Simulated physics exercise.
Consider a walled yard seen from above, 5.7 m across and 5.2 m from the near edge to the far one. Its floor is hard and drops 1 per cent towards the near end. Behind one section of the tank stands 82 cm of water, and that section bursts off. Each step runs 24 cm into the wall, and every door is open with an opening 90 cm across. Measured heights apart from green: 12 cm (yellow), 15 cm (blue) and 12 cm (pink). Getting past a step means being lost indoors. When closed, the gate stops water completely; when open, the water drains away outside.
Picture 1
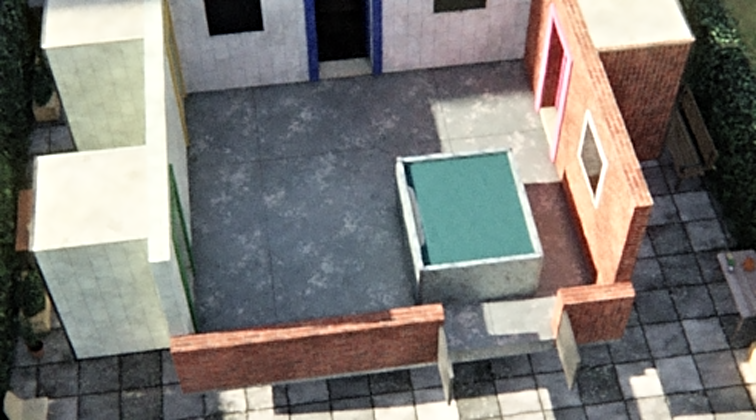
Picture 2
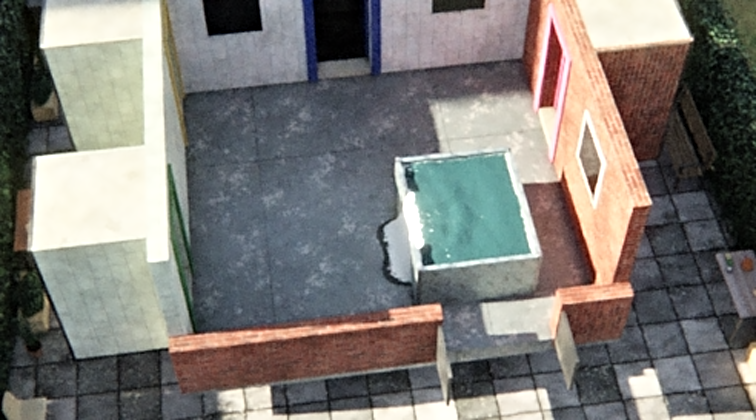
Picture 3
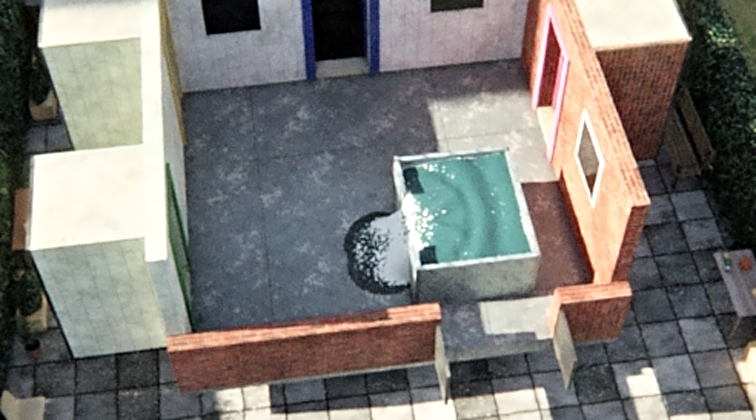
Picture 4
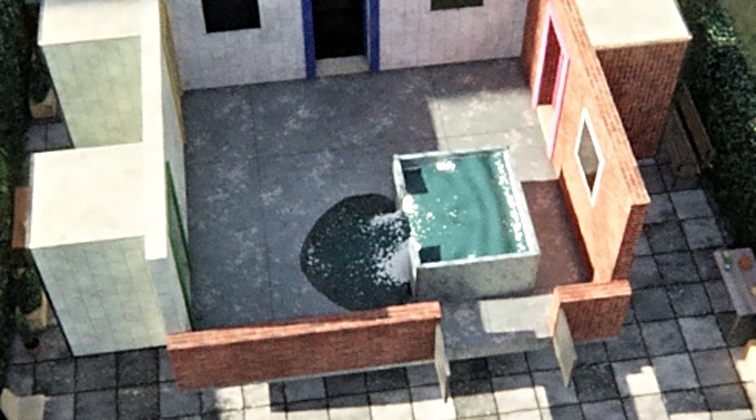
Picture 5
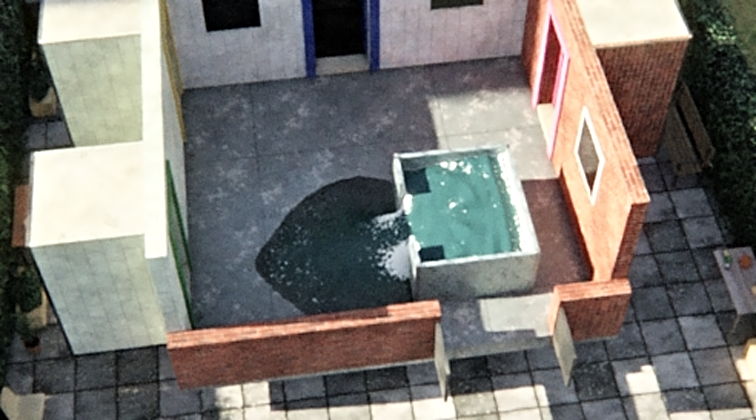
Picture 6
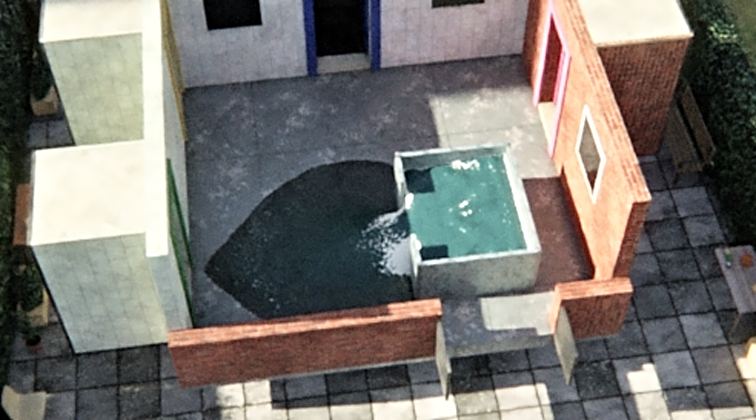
In this clip, water in a raised square tank inside a walled yard bursts through its left side and pours onto the grey floor, spreading leftward in a widening dark pool while the water in the tank ripples.
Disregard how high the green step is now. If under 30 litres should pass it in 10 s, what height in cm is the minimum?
The minimum is around 26 cm.
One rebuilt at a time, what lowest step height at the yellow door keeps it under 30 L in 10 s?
Yellow - roughly 14.5 cm.
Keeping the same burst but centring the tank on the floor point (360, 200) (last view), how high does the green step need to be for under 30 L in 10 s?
New minimum height: Approx. 17 cm.
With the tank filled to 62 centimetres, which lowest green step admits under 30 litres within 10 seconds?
Something near 18 cm should do.
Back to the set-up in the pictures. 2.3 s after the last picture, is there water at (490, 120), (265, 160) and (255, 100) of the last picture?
Status: Clear / submerged / submerged.
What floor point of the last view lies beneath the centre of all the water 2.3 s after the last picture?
My guess is close to (330, 238).
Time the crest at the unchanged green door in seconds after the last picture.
Roughly at 1.4 s.
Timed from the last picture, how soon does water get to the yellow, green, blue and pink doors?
Front arrival: Yellow 1.1 seconds, green 0.1 seconds, blue 2.4 seconds, pink 5.0 seconds.
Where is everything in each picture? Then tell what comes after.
The tank at (467, 209) is whole and still, 82 cm deep; the green door at (184, 259) is dry, in the first picture.
The gap is at (410, 239), the front 0.4 m out at (389, 275); the back of the tank holds 82 cm, in the second picture.
The front is at (359, 277), 0.8 m from the gap at (408, 239); 0.9 m2 of floor is wet, 81 cm left at the back, in the third picture.
The front is at (307, 265), 1.5 m from the gap at (408, 237); 2.2 m2 of floor is wet, 72 cm left at the back, in the fourth picture.
The front is at (261, 265), 2.2 m from the gap at (408, 236); 4.0 m2 of floor is wet, 70 cm left at the back, in the fifth picture.
Water pours out at (409, 234) and has run 2.9 m, to (213, 269); about 5 cm deep outside, 69 cm at the back; the green door at (182, 254), 3.2 m from the gap, is still 0.5 m from the nearest water, in the sixth picture.
Then, 0.7 s after the last picture water covers 40 % of the floor, deepest (48 cm) near (196, 362); 31 cm at the green door, 14 litres in over its 21 cm step.
Then, 2.3 s after the last picture water covers 50 % of the floor, deepest (26 cm) near (269, 287); 24 cm at the green door, 75 litres in over its 21 cm step.
Then, 9.3 s after the last picture water covers 95 % of the floor, deepest (16 cm) near (594, 313); 11 cm at the green door, 79 litres in over its 21 cm step.
At the green door as built, the water peaked near 35 cm, 1.3 s after the last picture.
With a step of 22 cm, 67 litres would have come in within the 10 s; with 30 cm, 9 litres. So under 30 litres takes about 26 cm.
